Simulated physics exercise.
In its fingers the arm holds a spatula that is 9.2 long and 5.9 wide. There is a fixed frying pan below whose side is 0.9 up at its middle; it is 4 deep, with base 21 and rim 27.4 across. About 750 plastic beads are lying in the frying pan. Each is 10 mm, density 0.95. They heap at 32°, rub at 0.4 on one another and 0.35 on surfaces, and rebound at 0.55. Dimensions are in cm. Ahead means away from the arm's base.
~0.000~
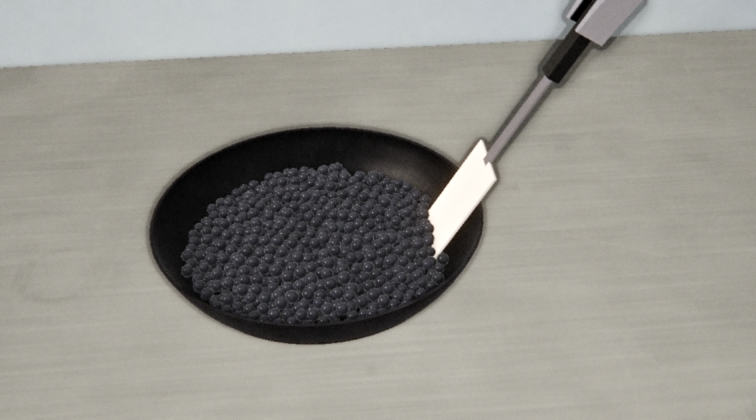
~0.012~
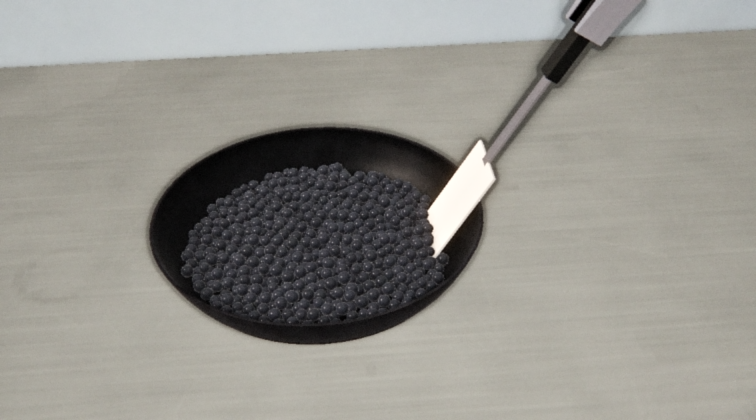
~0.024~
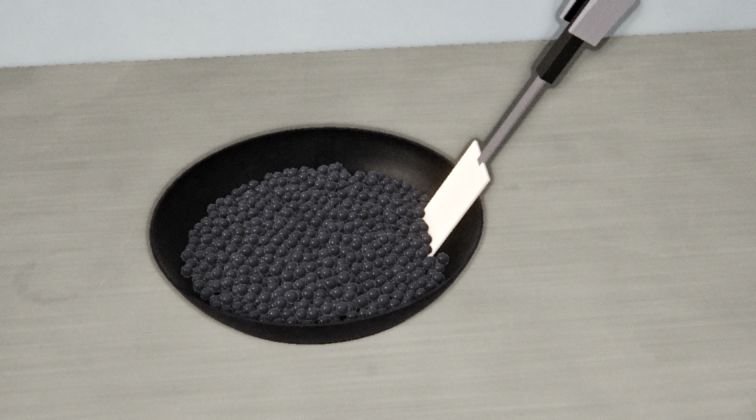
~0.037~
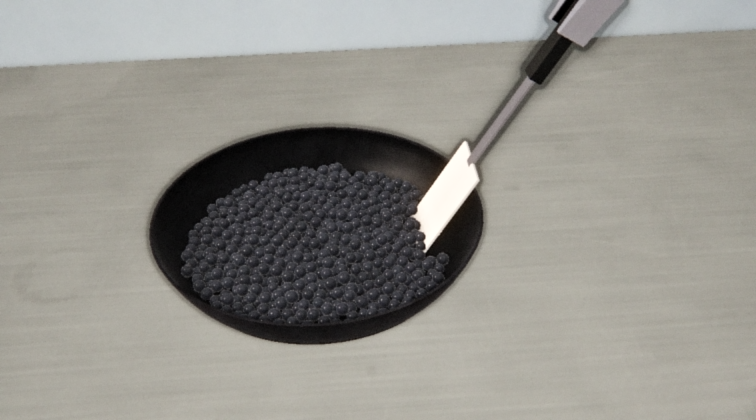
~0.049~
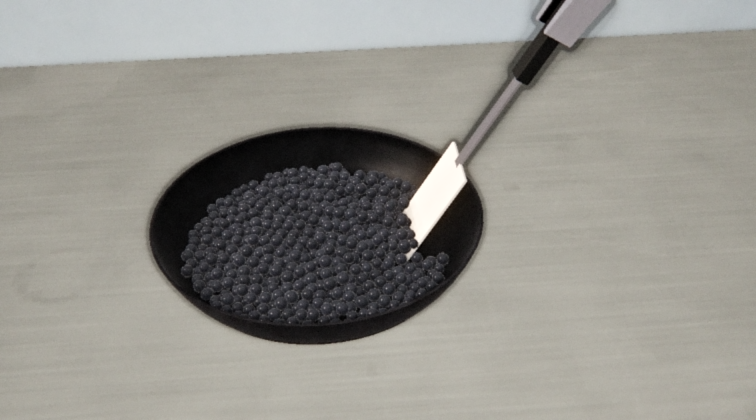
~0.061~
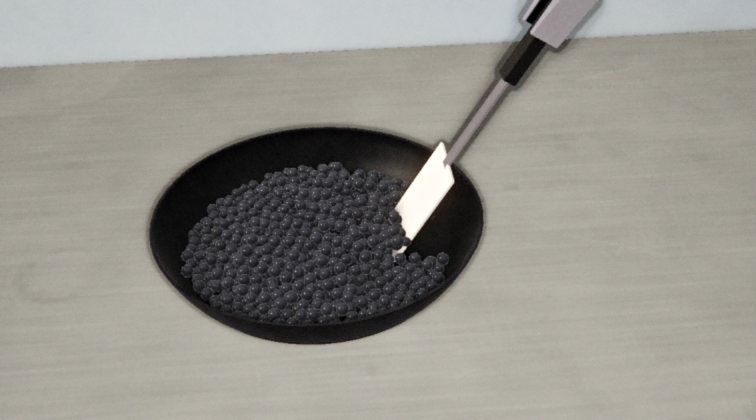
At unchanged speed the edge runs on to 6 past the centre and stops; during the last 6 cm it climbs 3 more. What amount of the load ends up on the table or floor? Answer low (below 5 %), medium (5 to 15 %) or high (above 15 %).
Low.
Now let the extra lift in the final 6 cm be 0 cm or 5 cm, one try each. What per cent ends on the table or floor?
It works out to some 0 per cent for the first setting and some 5 per cent for the second.
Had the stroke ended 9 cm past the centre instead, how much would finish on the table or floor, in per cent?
I'd expect close to 5 per cent then.
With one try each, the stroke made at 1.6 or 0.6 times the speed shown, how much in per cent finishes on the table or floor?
The two tries give roughly 10 and 0 in a hundred.
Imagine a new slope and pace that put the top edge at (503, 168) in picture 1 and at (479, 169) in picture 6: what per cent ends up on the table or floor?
Near 0 in a hundred.
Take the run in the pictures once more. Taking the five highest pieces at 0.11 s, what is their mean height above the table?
Estimated height above table: Approx. 5 cm.
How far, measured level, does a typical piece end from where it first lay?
2 cm.
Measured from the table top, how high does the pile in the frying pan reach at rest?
Roughly 4.5 centimetres.
By 0.11 s, sloping 59°, highest piece 6 above the table; 754 in the frying pan.
By 0.16 s, sloping 59°, highest piece 6 above the table; 754 in the frying pan.
By 0.39 s, sloping 59°, highest piece 5 above the table; 735 in the frying pan, 13 on the table or floor, 6 on the blade or in flight.
By 1.44 s, sloping 59°, highest piece 4 above the table; 735 in the frying pan, 19 on the table or floor.
Final count, 735 in the frying pan, 19 on the table or floor. That is 3 % on the table or floor.
